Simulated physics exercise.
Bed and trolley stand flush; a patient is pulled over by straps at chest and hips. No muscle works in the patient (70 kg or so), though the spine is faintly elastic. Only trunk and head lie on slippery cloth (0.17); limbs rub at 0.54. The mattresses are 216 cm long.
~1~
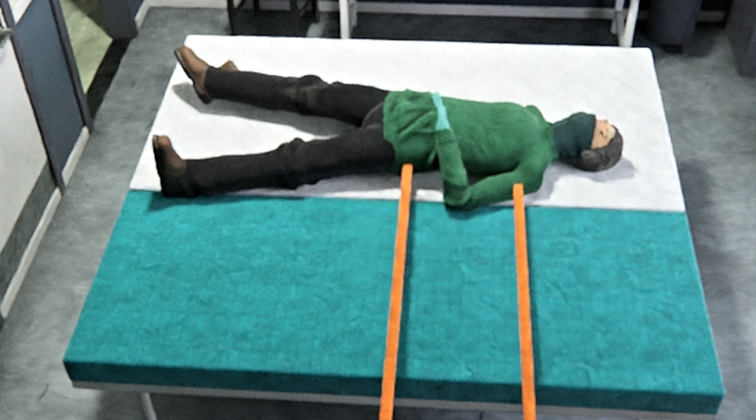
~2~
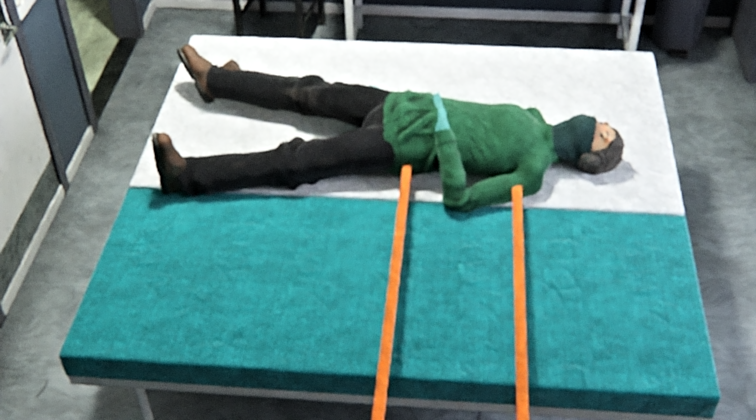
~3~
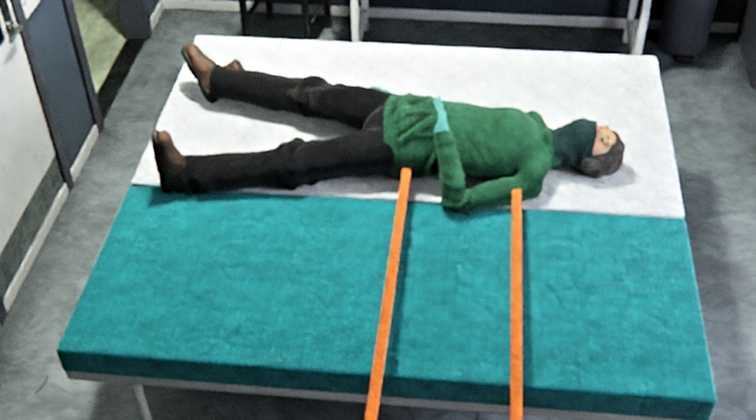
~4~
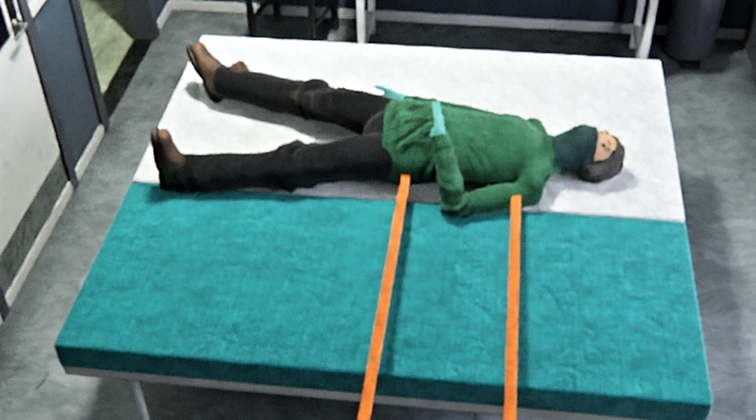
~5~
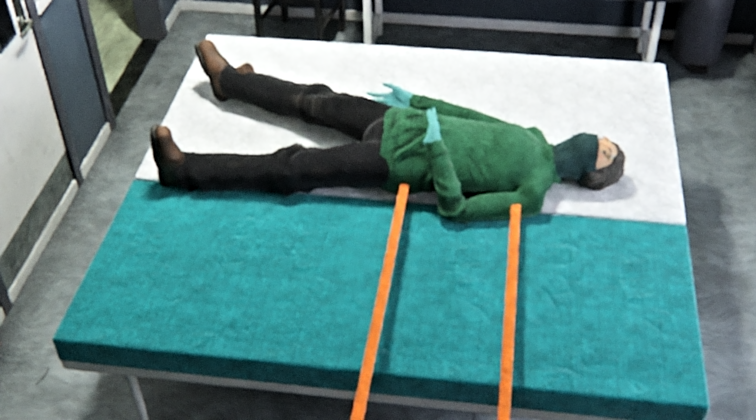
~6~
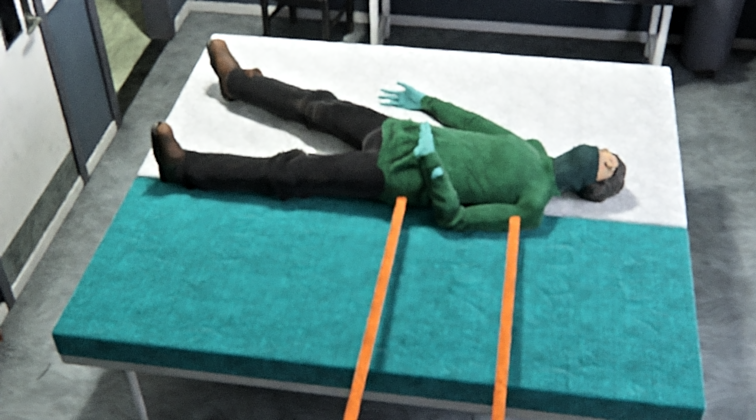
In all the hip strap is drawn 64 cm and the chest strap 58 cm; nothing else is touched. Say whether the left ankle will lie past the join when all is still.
The left ankle gets past the join.
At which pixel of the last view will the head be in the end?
Around (596, 246).
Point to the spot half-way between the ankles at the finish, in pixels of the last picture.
At about (234, 152).
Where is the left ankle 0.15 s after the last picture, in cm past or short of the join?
Some 2 cm past it.
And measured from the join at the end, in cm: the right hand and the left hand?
Right hand 48 short, left hand 52 past.
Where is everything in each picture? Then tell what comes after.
In the first frame, left ankle (184, 178), head (597, 146), right knee (311, 97); hip strap drawn 0 cm.
In the second frame, left ankle (184, 176), head (598, 148), right knee (312, 97); hip strap drawn 0 cm.
In the third frame, left ankle (184, 174), head (598, 152), right knee (314, 99); hip strap drawn 2 cm.
In the fourth frame, left ankle (183, 172), head (599, 157), right knee (316, 102); hip strap drawn 6 cm.
In the fifth frame, left ankle (183, 170), head (599, 163), right knee (318, 106); hip strap drawn 12 cm.
In the sixth frame, left ankle (184, 168), head (599, 175), right knee (321, 112); hip strap drawn 20 cm.
Then, 0.15 s after the last picture the left ankle is 1 cm past the join, near (184, 168) in the last picture's view; the head 7 cm short of the join.
Then, 0.65 s after the last picture the left ankle is 4 cm past the join, near (195, 176) in the last picture's view.
Then, 1.15 s after the last picture the left ankle is 8 cm past the join, near (199, 185) in the last picture's view.
When all is still, head crosses the join; left hand crosses the join; right hand stops short of the join; left ankle crosses the join; right ankle stops short of the join; right knee stops short of the join.
